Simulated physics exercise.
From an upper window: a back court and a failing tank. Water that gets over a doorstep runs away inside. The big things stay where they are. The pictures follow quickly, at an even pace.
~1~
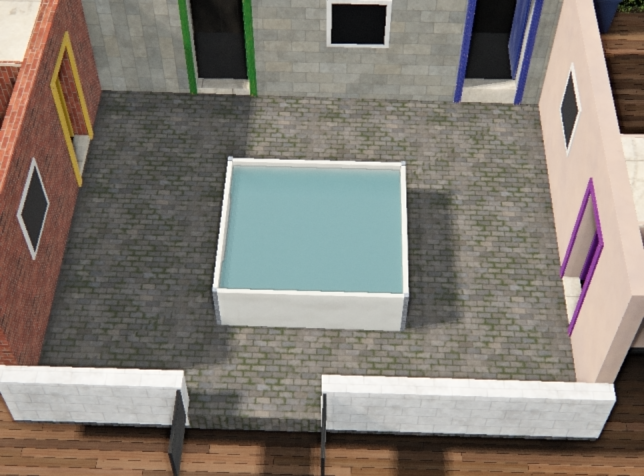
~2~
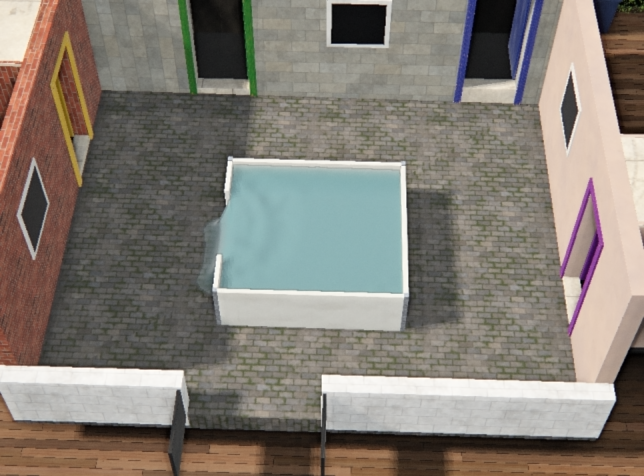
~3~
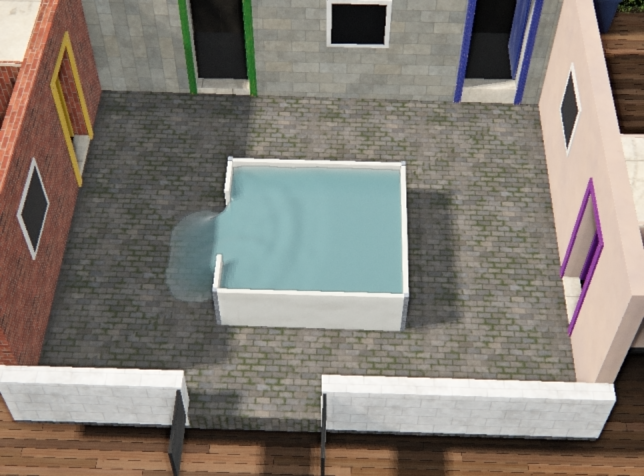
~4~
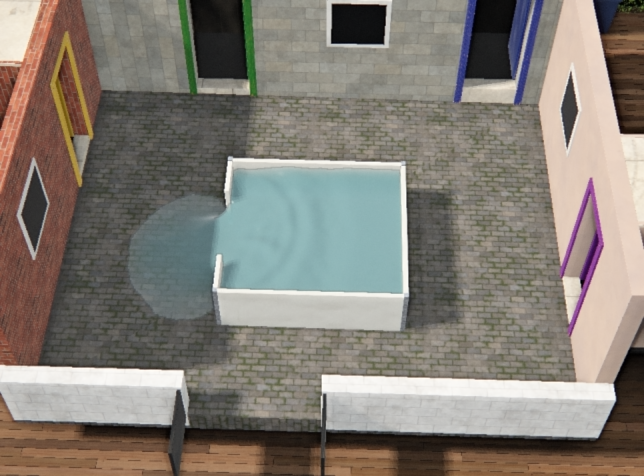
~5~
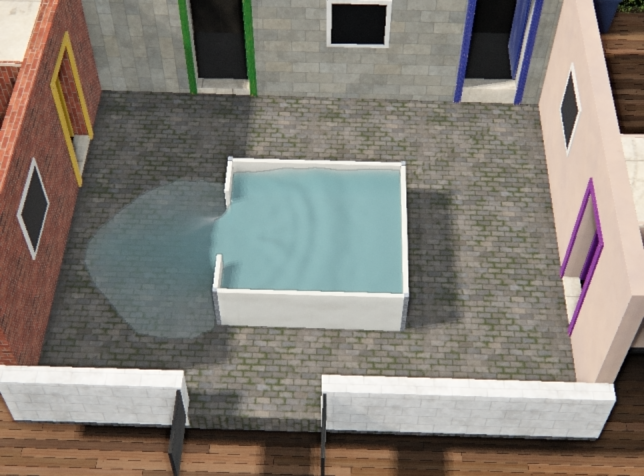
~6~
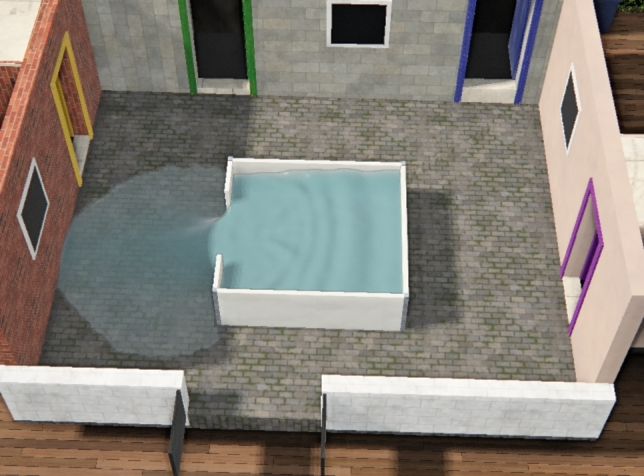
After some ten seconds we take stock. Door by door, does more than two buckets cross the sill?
One by one: The green door holds within the limit; the blue door holds within the limit; the purple door floods; the yellow door floods.
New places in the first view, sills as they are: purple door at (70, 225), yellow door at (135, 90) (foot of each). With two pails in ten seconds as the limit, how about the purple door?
Then: Purple door goes over.
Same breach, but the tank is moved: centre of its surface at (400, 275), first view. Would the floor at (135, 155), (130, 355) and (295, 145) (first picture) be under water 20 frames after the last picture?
One after the other: Wet, wet, not flooded.
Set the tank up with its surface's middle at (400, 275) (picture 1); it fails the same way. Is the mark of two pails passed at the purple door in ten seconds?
Then: The purple one stays under.
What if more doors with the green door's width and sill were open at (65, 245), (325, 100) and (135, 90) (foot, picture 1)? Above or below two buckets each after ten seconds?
In turn: Is over, is under, goes over.
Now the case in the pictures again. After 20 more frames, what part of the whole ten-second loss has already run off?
I make it 20 per cent.
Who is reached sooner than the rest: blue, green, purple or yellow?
First comes the yellow door.
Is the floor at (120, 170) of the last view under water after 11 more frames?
At that place: Awash.
A moment on, water covers 25 % of the floor; the green door not reached, the blue door not reached, the purple door not reached, the yellow door wet at the sill, nothing in.
Next, water covers 30 % of the floor; the green door not reached, the blue door not reached, the purple door not reached, the yellow door under two buckets in.
Then, water covers 50 % of the floor; the green door wet at the sill, nothing in, the blue door not reached, the purple door not reached, the yellow door over two buckets in.
Later, water covers 90 % of the floor; the green door wet at the sill, nothing in, the blue door wet at the sill, nothing in, the purple door under two buckets in, the yellow door over two buckets in.
In the end, water covers 100 % of the floor; the green door wet at the sill, nothing in, the blue door wet at the sill, nothing in, the purple door over two buckets in, the yellow door over two buckets in.
